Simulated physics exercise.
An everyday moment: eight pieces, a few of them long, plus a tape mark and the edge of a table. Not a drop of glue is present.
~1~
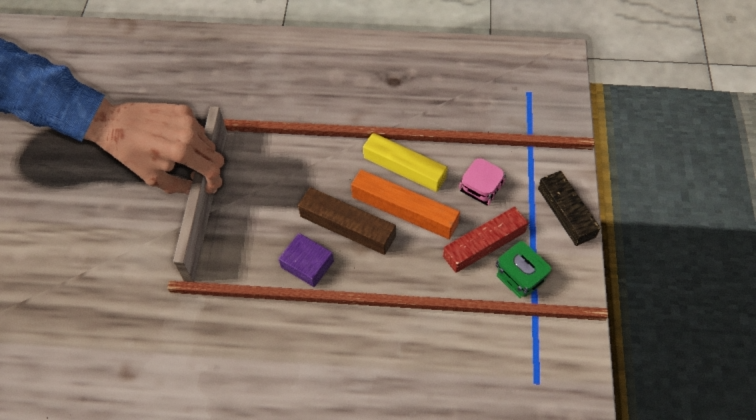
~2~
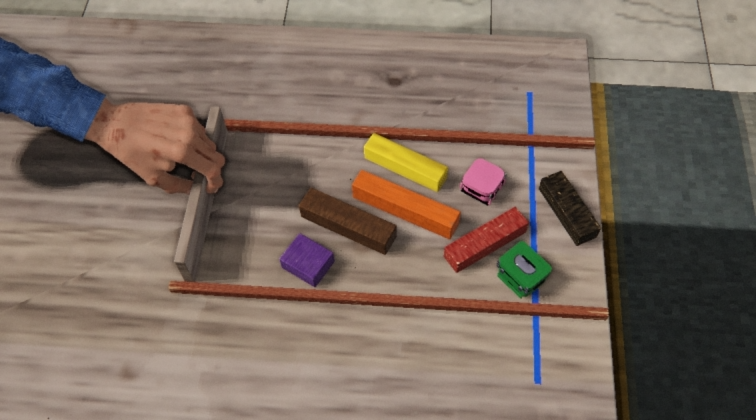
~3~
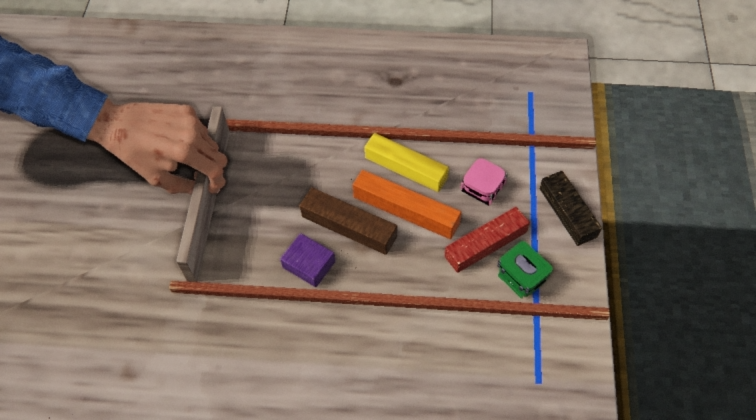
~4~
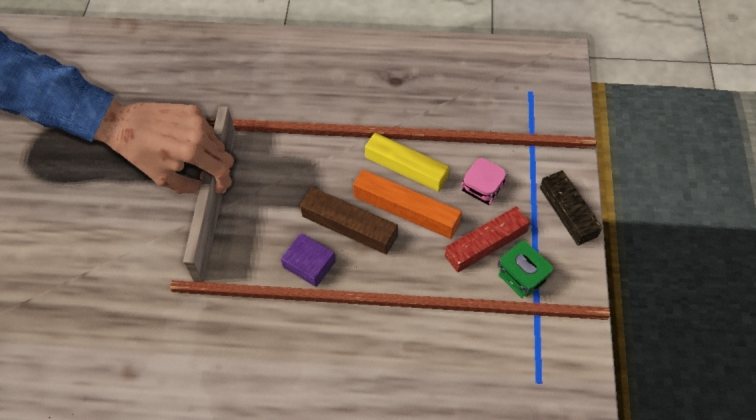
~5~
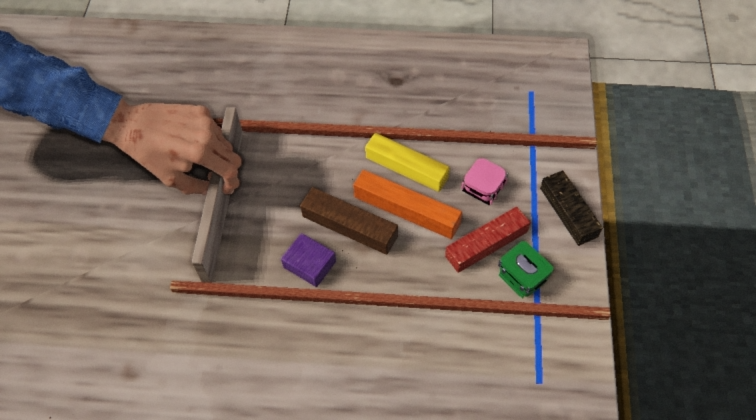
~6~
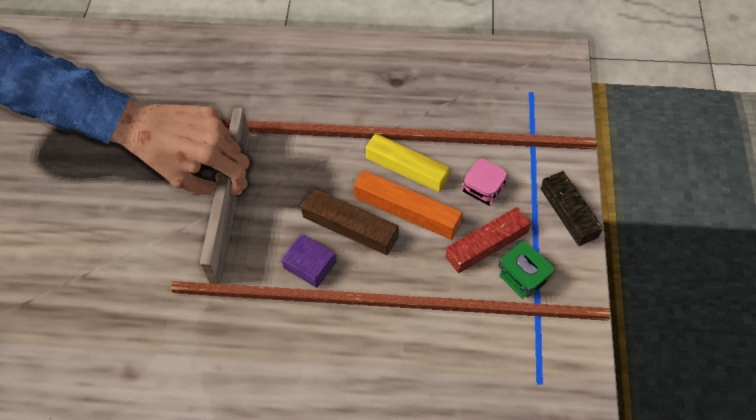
A hand slowly sliding an upright board a short way right between two rails, toward eight coloured pieces lying still on a table.
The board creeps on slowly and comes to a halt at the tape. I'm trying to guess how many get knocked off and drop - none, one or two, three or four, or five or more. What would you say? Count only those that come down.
I would say three or four.
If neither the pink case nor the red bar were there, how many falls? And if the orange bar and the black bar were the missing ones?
The first try gives 2, the second gives 2.
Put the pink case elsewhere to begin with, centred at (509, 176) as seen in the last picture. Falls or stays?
From that start it hangs on.
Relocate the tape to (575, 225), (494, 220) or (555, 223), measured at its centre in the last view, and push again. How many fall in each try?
Try by try, 7, 2 and 4.
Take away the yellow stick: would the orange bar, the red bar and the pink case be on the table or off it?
Well, the orange bar is left in place, the red bar topples off and the pink case is left in place.
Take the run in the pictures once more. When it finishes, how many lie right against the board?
It adds up to 4.
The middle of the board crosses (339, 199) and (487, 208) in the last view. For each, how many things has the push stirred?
That gives 2 for the first and 8 for the second.
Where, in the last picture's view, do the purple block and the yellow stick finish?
They end up close to (560, 287) and (570, 184).
Early on, none off yet; black bar at rest near (571, 208); green case at rest near (525, 271); red bar at rest near (488, 240).
A while later, none off yet; black bar at rest near (574, 207); green case travelled about its own width near (576, 282); red bar travelled about its own width near (548, 262).
Finally, the number that fall off is three or four; lost, pink case, red bar, green case and black bar.
